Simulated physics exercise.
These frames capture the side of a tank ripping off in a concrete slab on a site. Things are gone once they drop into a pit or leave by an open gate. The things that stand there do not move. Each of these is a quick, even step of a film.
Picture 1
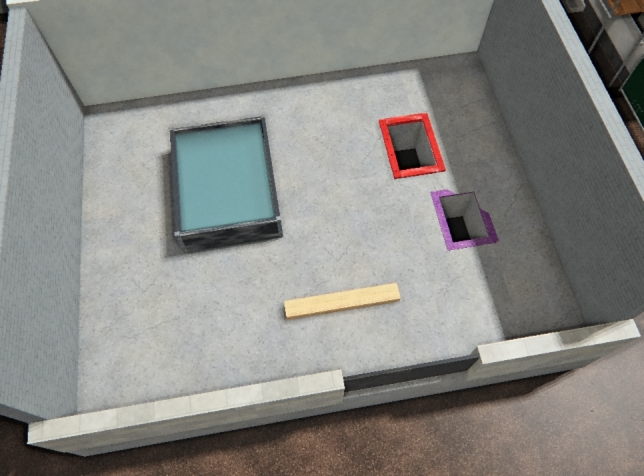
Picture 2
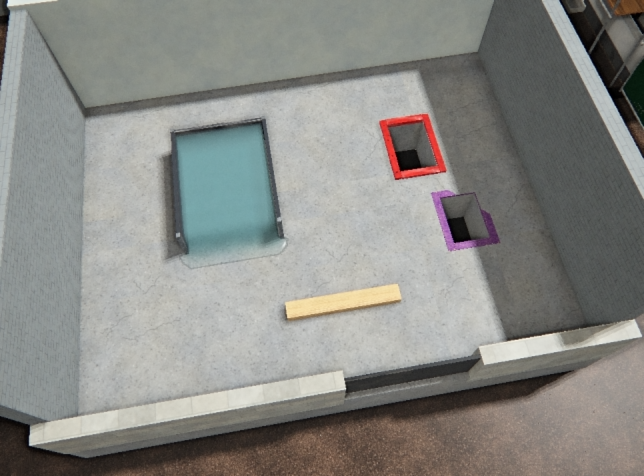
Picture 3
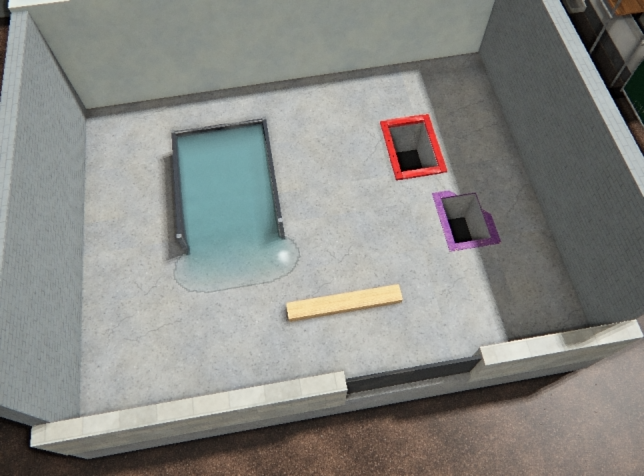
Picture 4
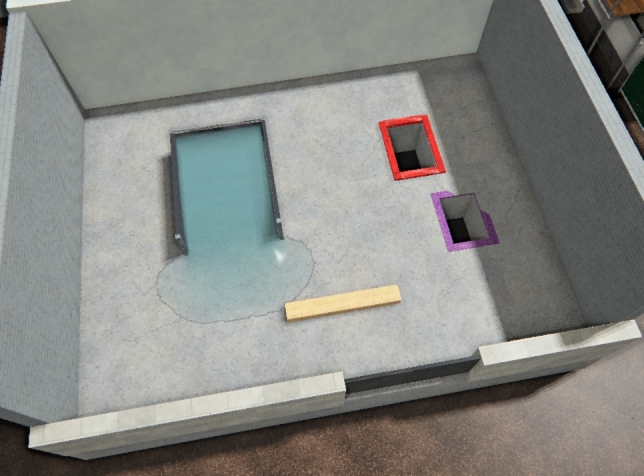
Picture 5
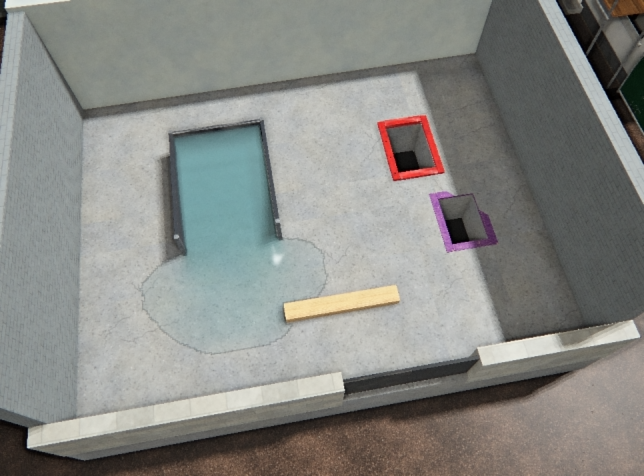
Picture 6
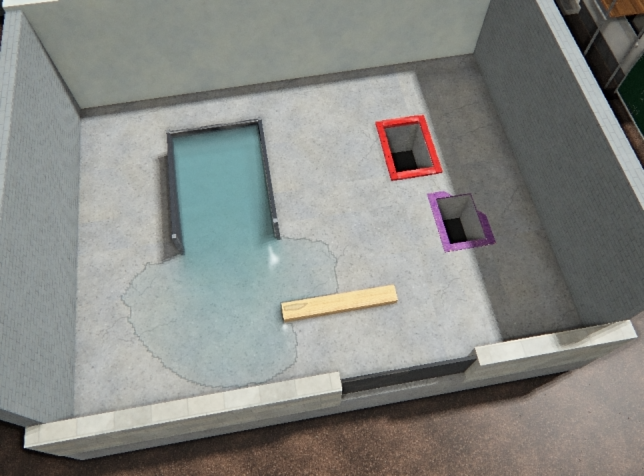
A tank of bluish water on a concrete slab lost its near side, and the water poured out toward the viewer, spreading into a wide, rounded puddle that reached the left end of a wooden beam.
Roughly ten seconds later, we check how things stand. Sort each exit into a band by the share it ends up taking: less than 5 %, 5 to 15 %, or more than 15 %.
Bands: Gate: Less than 5 %; red pit: Less than 5 %; purple pit: 5 to 15 %.
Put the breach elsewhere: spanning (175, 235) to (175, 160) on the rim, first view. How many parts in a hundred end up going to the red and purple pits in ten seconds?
In percent: Red 0, purple 2.
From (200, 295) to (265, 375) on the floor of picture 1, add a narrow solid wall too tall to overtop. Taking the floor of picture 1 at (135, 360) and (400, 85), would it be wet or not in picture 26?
Swamped, then spared.
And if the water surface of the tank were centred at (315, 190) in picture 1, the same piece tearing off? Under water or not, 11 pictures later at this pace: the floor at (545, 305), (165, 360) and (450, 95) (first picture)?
Spot one wetted, spot two wetted, spot three unwetted.
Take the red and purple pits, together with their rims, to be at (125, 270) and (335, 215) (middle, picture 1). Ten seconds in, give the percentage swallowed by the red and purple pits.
Of the total, the red pit holds 10 per cent and the purple pit 4 per cent.
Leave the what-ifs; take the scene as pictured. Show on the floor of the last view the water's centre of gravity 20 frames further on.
My guess is about (235, 309).
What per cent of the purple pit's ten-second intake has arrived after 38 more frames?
Near 40 in a hundred.
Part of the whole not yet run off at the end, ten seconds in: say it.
I'd estimate close to 90 per cent.
A moment on, water covers 20 % of the floor; the gate 0 %, the red pit 0 %, the purple pit 0 %.
Next, water covers 30 % of the floor; the gate 0 %, the red pit 0 %, the purple pit 0 %.
Then, water covers 45 % of the floor; the gate 0 %, the red pit 0 %, the purple pit 1 %.
Later, water covers 60 % of the floor; the gate 0 %, the red pit 0 %, the purple pit 4 %.
In the end, water covers 80 % of the floor; the gate 0 %, the red pit 0 %, the purple pit 9 %.
